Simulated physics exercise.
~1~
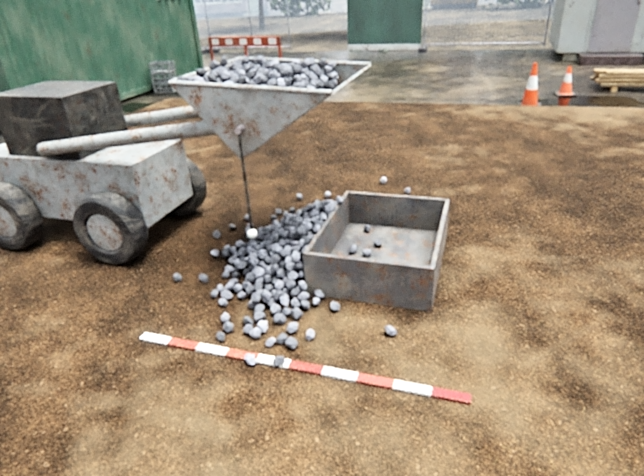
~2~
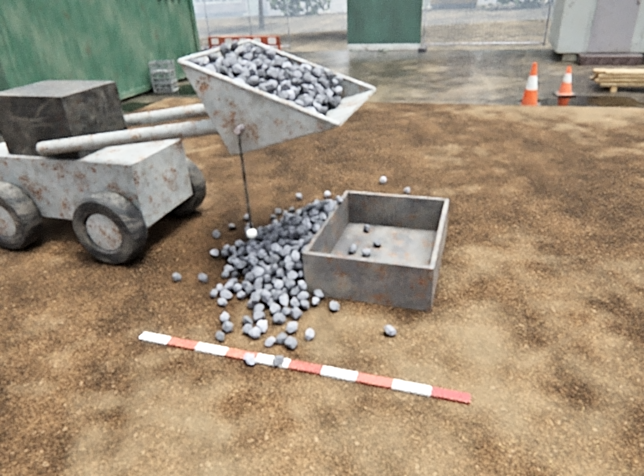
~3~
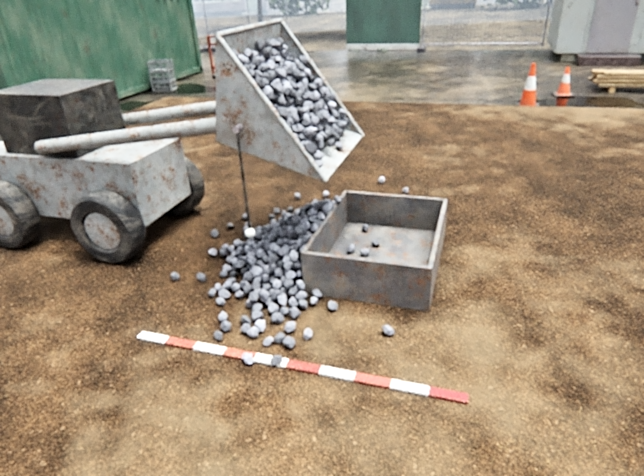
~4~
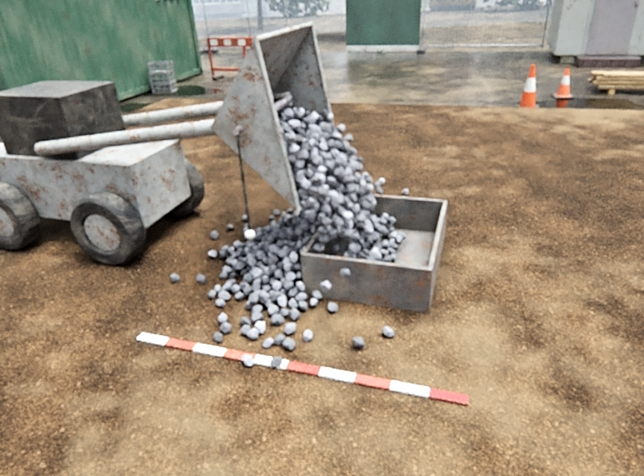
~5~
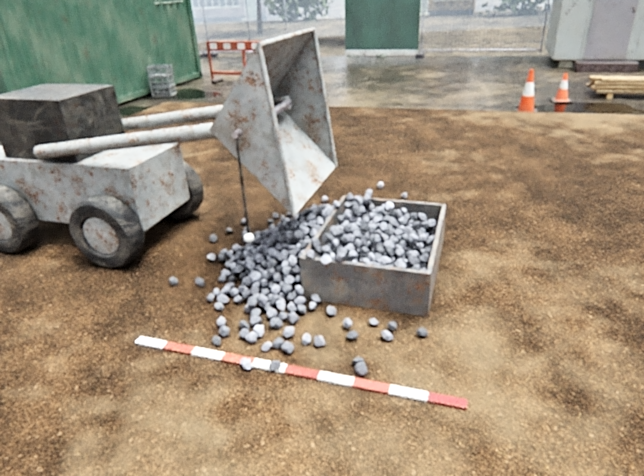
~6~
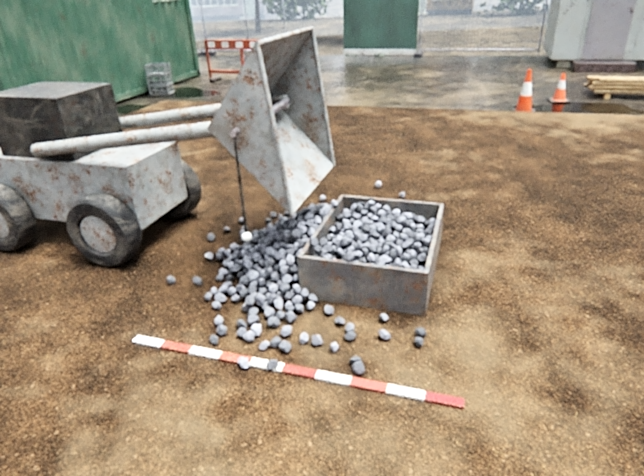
We see a small wheeled loader tip its raised bucket of grey stones to the right, pouring them into a low open box beside an earlier pile; the box fills, a few stones scatter near the striped staff, and the emptied bucket stays tilted.
